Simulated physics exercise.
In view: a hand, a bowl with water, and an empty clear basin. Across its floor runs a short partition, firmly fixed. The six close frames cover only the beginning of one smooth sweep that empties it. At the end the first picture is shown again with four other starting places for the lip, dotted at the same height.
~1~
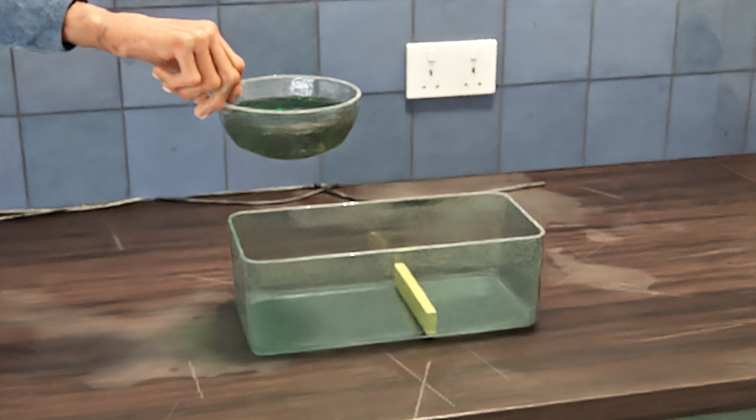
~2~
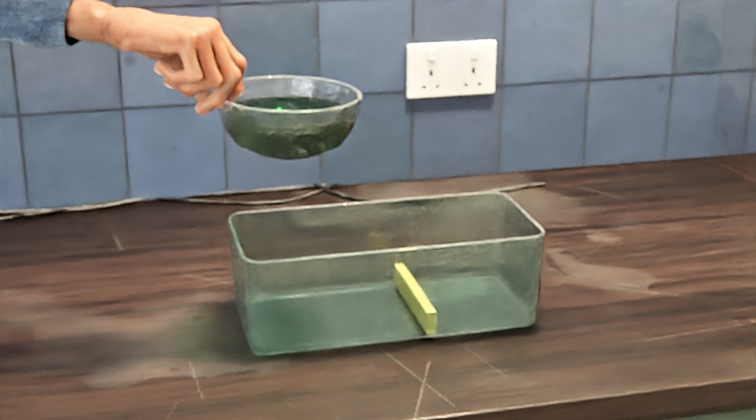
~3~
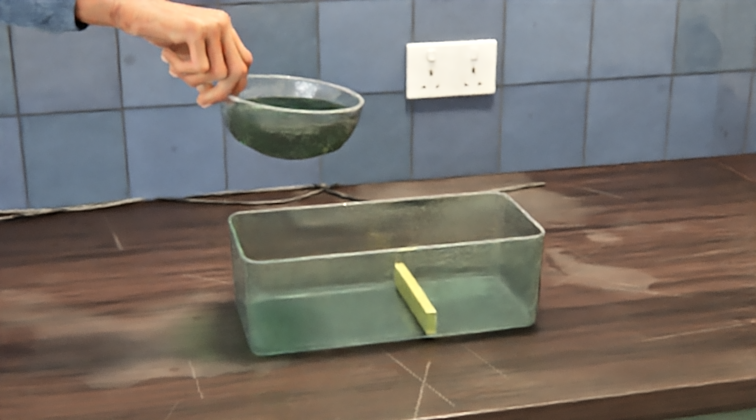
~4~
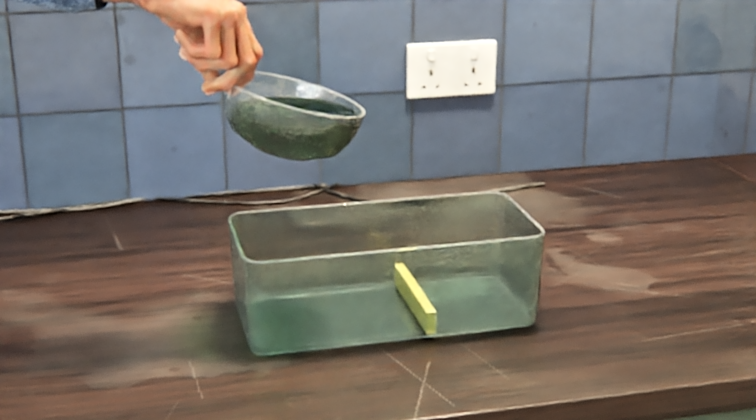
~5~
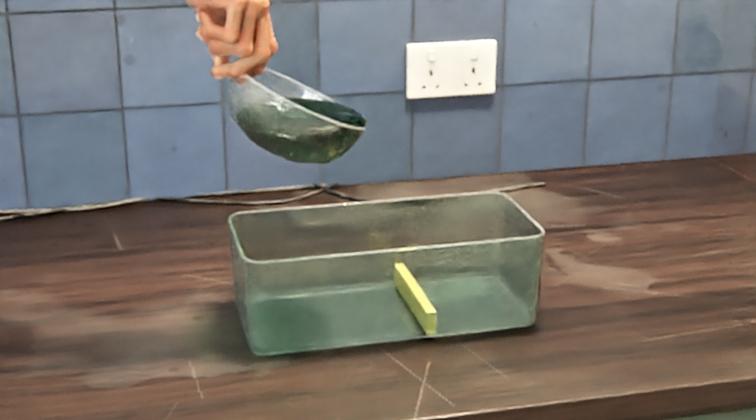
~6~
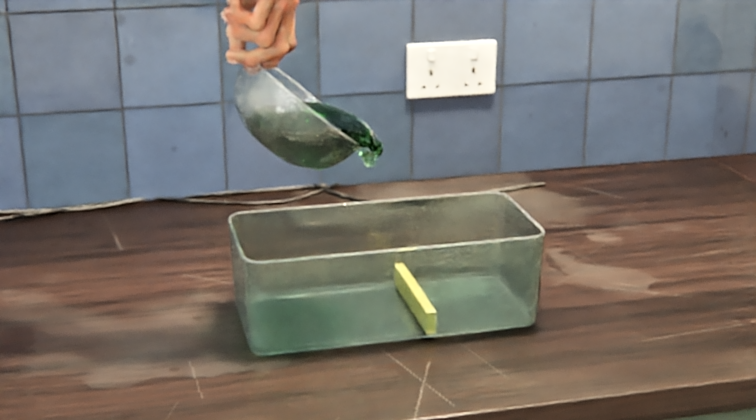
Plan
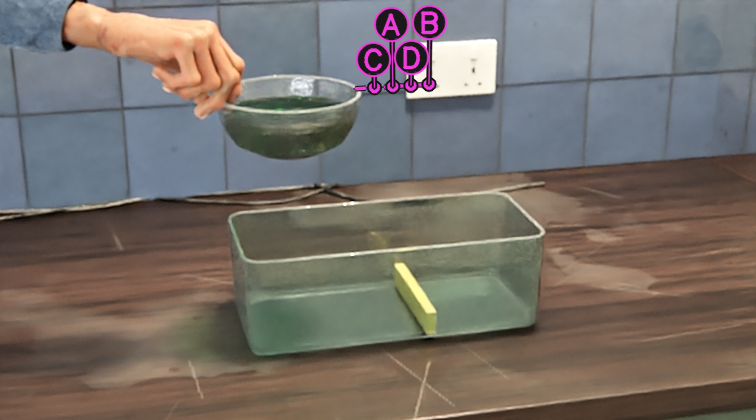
A hand tilting a glass bowl of dark green water rightward above a clear basin with a low yellow partition, water slipping over the lip.
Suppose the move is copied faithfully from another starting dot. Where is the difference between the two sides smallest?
C works best here.
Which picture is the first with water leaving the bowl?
Picture 5.
In magenta, A at (392, 86); B at (428, 84); C at (374, 87); D at (410, 85).
If A is chosen, about 34 % ends left of the wall and 65 % right of it.
If B is chosen, about 24 % ends left of the wall and 75 % right of it.
If C is chosen, about 49 % ends left of the wall and 50 % right of it.
If D is chosen, about 26 % ends left of the wall and 73 % right of it.
